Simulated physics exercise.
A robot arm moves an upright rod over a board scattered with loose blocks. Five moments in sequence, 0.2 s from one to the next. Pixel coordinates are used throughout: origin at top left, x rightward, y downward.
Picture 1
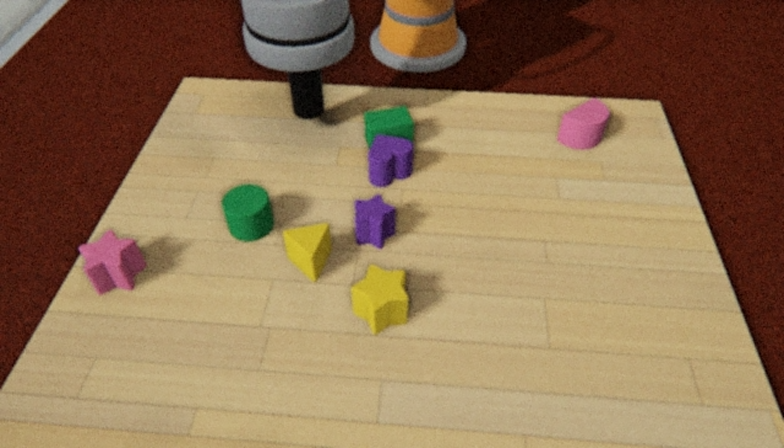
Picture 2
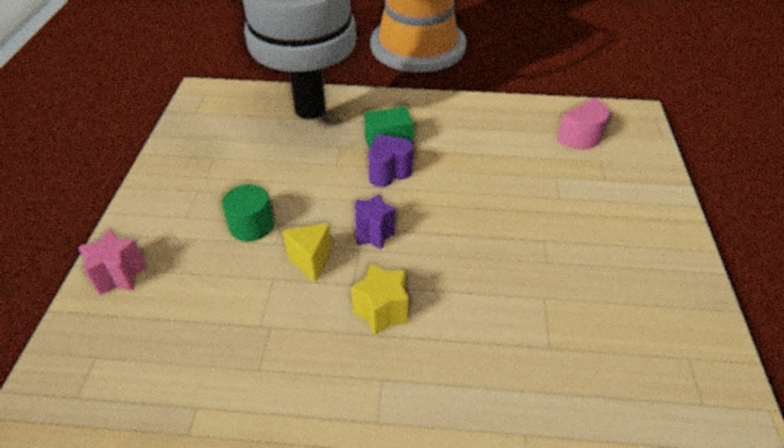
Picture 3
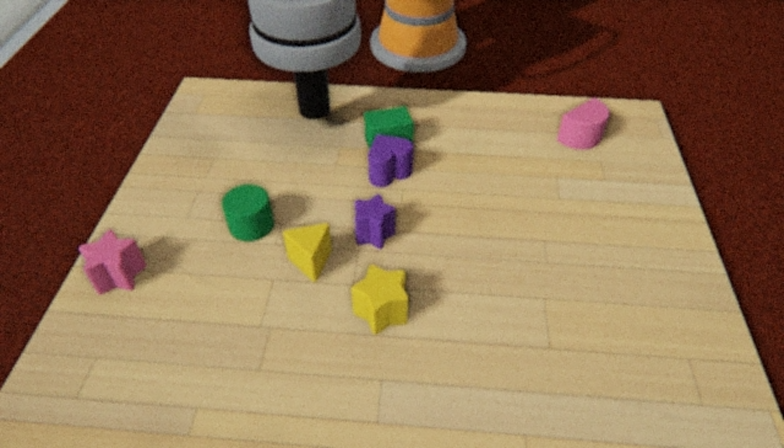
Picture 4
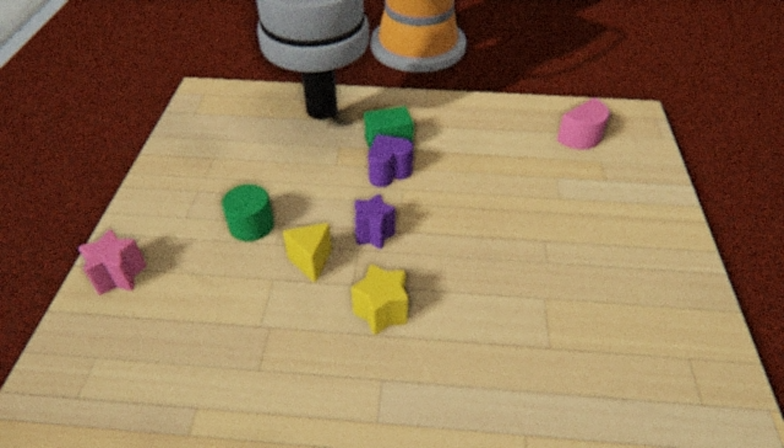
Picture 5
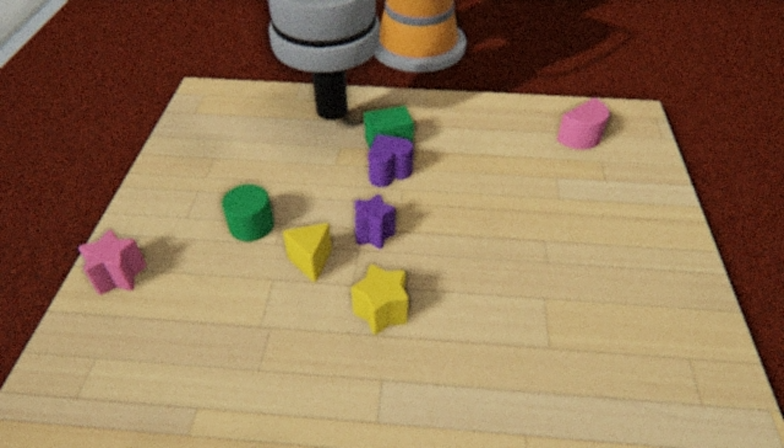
A black rod on a grey robot arm, beside an orange-and-grey base, stays nearly still at first, then slides slightly right along the board's far edge. The pale wooden board lies on a dark red surface, seen from above at a fixed angle. Green and purple blocks sit near the rod, yellow ones nearer the middle, pink ones toward either side, all motionless.
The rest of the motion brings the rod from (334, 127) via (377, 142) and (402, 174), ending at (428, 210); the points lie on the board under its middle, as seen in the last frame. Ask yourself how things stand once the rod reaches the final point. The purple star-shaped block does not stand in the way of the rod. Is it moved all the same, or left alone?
It shifts.
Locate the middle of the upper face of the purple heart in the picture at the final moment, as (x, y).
In the picture, that point is around (411, 210).
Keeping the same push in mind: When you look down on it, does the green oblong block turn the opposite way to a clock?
Yes - that is the case.
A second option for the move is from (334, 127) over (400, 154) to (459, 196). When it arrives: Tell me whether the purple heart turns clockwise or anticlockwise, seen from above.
Rotation: Clockwise.
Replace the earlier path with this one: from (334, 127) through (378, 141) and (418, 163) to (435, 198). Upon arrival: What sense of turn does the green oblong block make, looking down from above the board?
Short answer: Counterclockwise.
What follows on the original path. One third of the way, rod at (377, 126); green oblong block at (415, 123), turned 20° anticlockwise.
Two thirds of the way, rod at (402, 158); purple heart at (401, 172); green oblong block at (429, 133), turned 95° anticlockwise.
At the end, rod at (429, 194); purple star-shaped block at (369, 216), turned 25° clockwise; purple heart at (411, 210), turned 40° clockwise; green oblong block at (430, 134), turned 100° anticlockwise.
